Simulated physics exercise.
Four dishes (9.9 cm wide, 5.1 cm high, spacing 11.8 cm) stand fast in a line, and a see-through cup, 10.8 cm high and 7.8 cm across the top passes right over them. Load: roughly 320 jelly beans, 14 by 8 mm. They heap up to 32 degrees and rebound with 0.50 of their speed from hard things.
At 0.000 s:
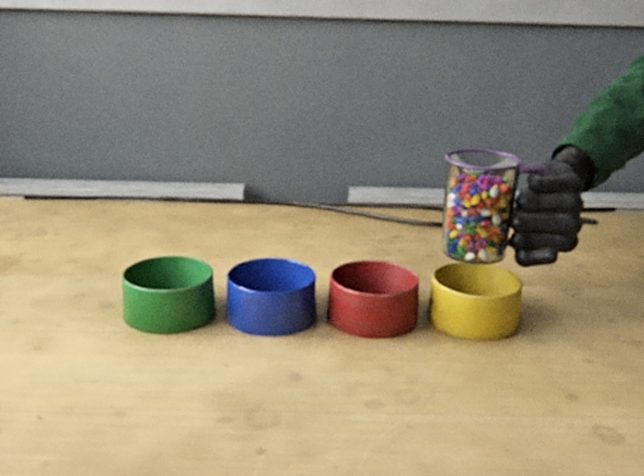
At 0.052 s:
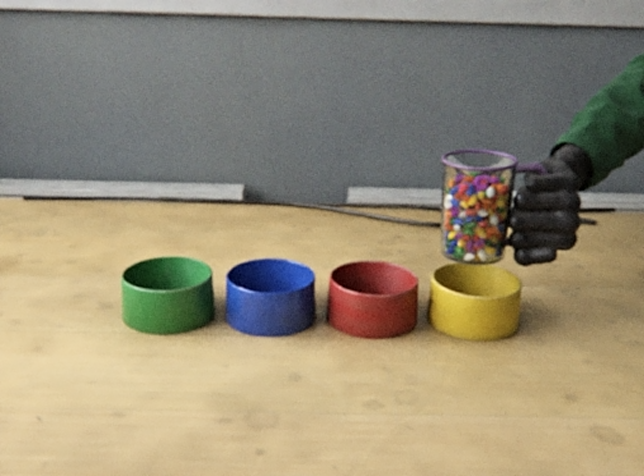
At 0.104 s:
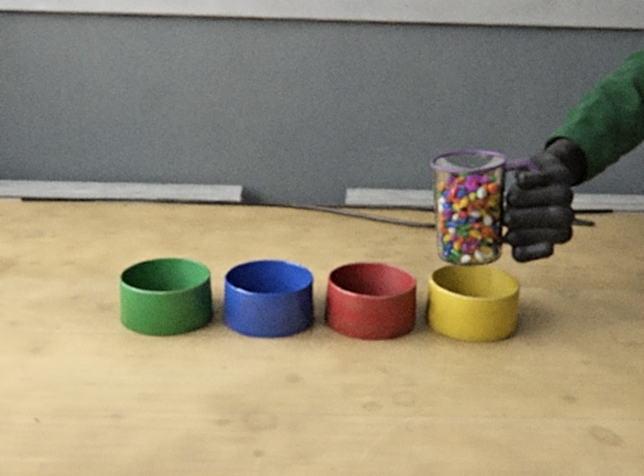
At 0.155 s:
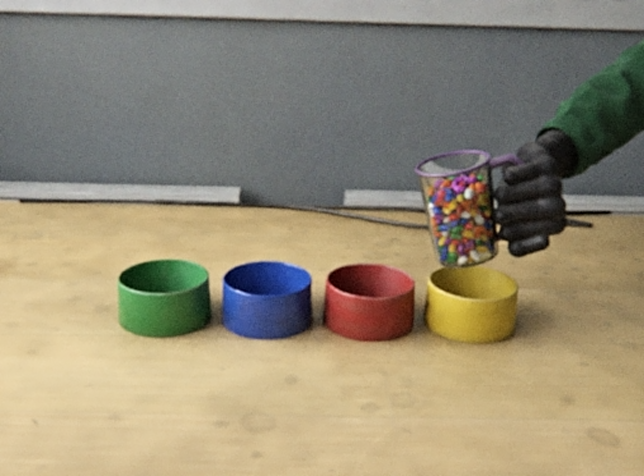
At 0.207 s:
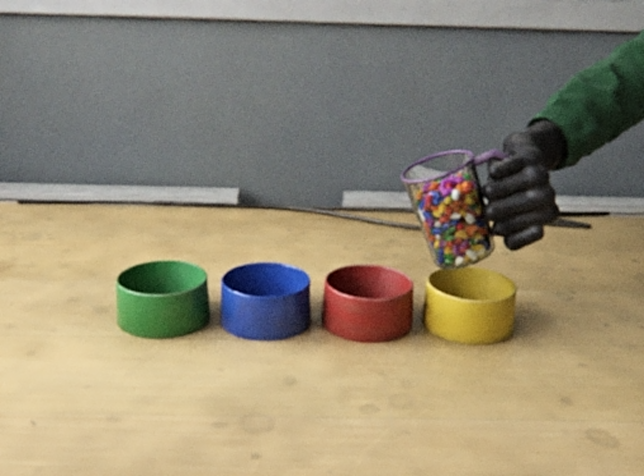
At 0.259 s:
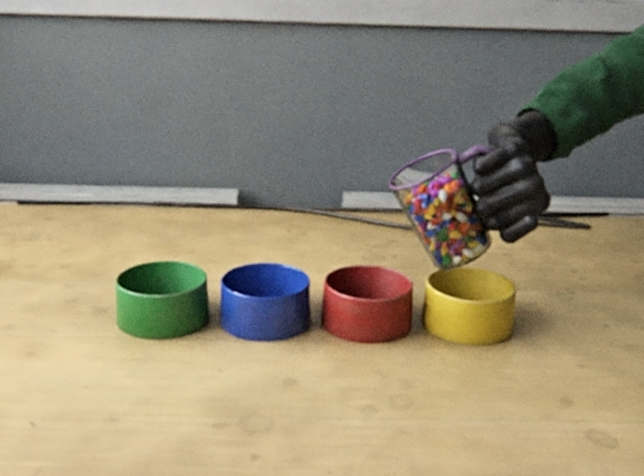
A black-gloved hand and green-sleeved arm reach in from the right over a pale wooden table before a grey wall, seen from the front and slightly above. Green, blue, red and yellow dishes stand in a row from left to right, below a clear cup of multicoloured beans. The hand shifts the cup a little left above the yellow dish, tilting it leftward, while the view drifts very slightly.
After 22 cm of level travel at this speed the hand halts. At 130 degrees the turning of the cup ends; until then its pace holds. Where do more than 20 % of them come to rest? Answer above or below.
Red below, blue above, green below, yellow below, counter below.
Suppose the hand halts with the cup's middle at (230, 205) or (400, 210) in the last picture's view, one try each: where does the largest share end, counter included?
The winner: Blue; red.
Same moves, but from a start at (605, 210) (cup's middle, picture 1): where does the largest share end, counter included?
Most goes to: Red.
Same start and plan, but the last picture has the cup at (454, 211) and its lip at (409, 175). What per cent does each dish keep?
Red 0; blue 100; green 0; yellow 0.
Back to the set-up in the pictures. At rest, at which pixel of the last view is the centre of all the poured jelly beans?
Around (262, 298).
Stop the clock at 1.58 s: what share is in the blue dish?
Near 95 per cent so far.
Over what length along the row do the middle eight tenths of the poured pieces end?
Some 6 cm.
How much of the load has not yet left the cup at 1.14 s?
Some 5 per cent of the load.
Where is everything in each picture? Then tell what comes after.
Cup at (478, 207), tilt 0 degrees, lip at (447, 159), moved 0.0 cm; middle of the pieces at (476, 214); yellow dish at (477, 279); red dish at (375, 277); blue dish at (272, 275); green dish at (168, 273), in the first picture.
Cup at (476, 207), tilt 2 degrees, lip at (443, 160), moved 0.2 cm; middle of the pieces at (474, 215), in the second picture.
Cup at (469, 208), tilt 7 degrees, lip at (432, 164), moved 0.7 cm; middle of the pieces at (468, 216), in the third picture.
Cup at (460, 210), tilt 14 degrees, lip at (417, 171), moved 1.6 cm; middle of the pieces at (460, 217), in the fourth picture.
Cup at (451, 211), tilt 22 degrees, lip at (403, 178), moved 2.4 cm; middle of the pieces at (452, 218), in the fifth picture.
Cup at (443, 211), tilt 29 degrees, lip at (390, 185), moved 3.3 cm; middle of the pieces at (445, 218); yellow dish at (471, 284); red dish at (369, 282); blue dish at (266, 280); green dish at (162, 278). Its pace works out near 145 degrees a second; the hand travels 16 cm a second, in the sixth picture.
After 0.79 s, tilt 107 degrees; cup holds 95 %, blue 5 %.
After 1.14 s, tilt 130 degrees; cup holds 5 %, blue 90 %.
Then, at 1.58 s, tilt 130 degrees; cup holds 0 %, blue 95 %.
At rest (1.9 s), red 0 %, blue 95 %, green 0 %, yellow 0 %, counter 5 %.
